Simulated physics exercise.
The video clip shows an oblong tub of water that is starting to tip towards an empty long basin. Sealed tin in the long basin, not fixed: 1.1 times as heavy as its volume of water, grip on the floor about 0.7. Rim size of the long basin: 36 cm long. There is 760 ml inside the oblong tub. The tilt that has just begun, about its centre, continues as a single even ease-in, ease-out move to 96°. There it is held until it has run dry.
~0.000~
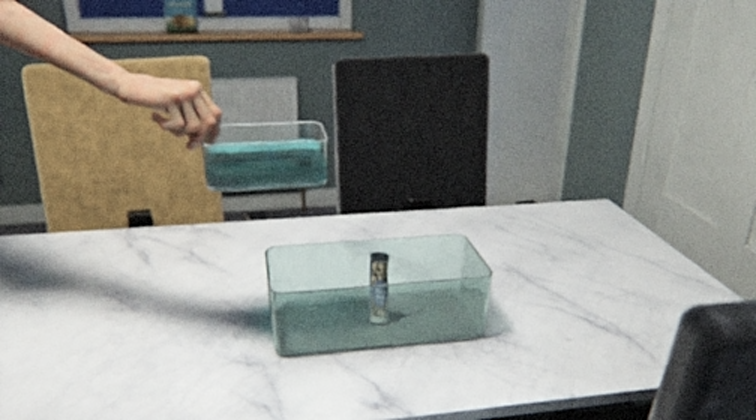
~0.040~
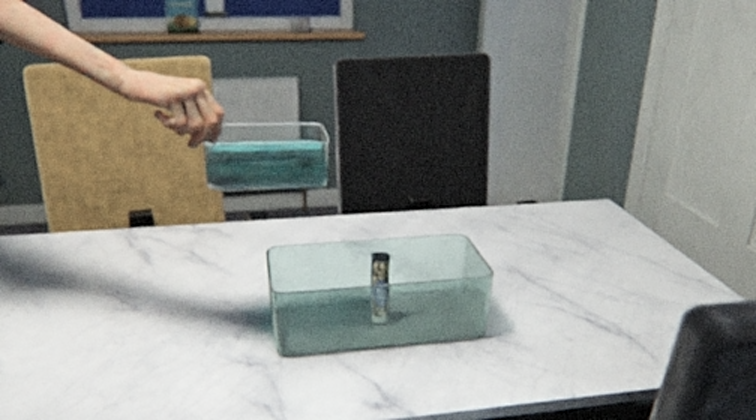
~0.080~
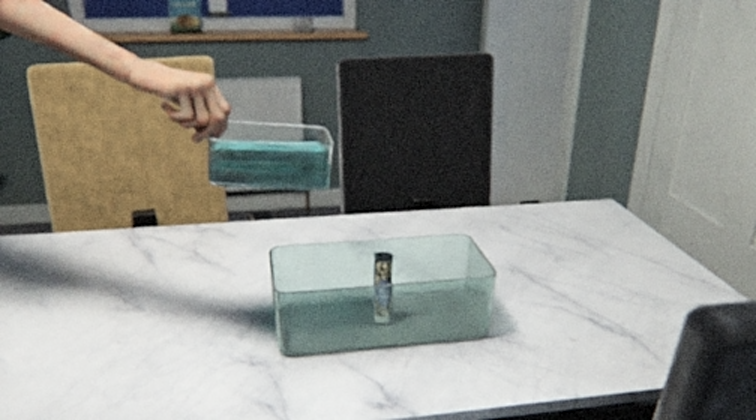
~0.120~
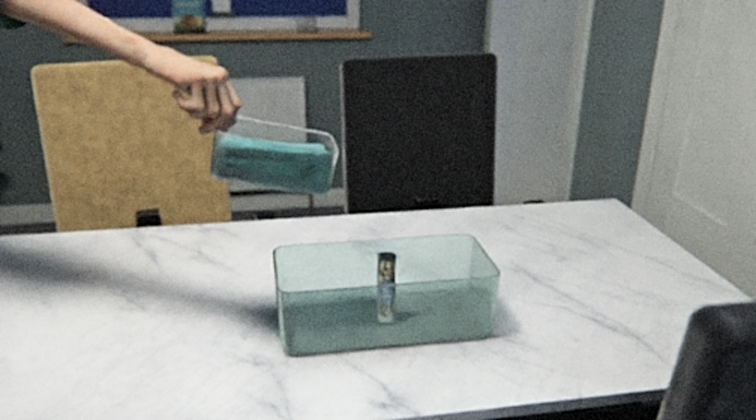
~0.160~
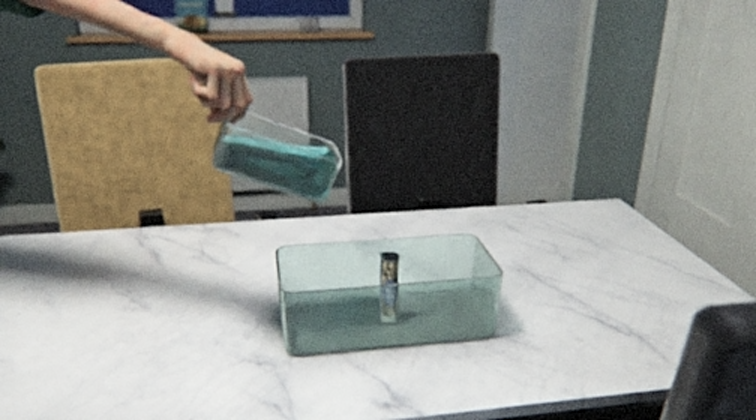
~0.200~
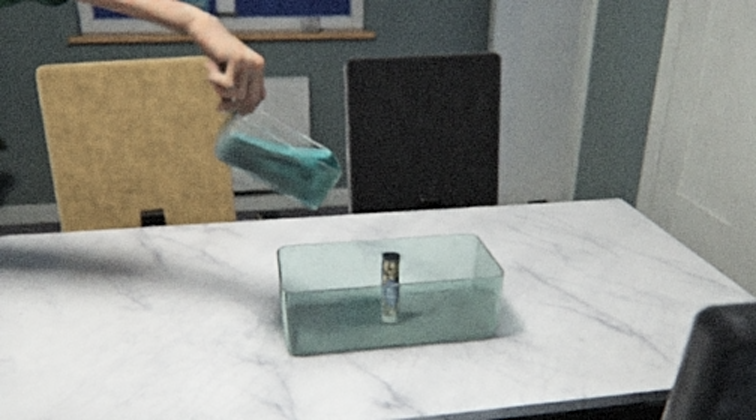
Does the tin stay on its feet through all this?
It pitches over.
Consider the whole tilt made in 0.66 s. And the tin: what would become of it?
The tin remains upright.
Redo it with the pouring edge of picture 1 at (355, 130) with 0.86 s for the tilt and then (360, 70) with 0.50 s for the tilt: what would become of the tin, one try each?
Trial 1 - tin stays standing; trial 2 - tin stays standing.
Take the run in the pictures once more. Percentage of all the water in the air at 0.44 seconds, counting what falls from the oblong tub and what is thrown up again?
My guess is roughly 66 %.
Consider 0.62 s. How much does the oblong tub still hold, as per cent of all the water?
5 %.
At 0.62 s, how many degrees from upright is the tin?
I'd say it's tipped close to 5 degrees.
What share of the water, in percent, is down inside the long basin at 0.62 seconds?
I'd put it at roughly 88 per cent.
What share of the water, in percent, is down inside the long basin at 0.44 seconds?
16 %, roughly.
After 0.44 s the tilt is 93° and 18 per cent is still to pour; the tin stands where it began.
After 0.62 s the tilt is 96° and 5 per cent is still to pour; the tin leans 6°.
After 0.80 s the tilt is 96° and 2 per cent is still to pour; the tin leans 32°.
After 1.00 s the tilt is 96° and 0 per cent is still to pour; the tin lies on its side.
In the end the tin lies on its side.
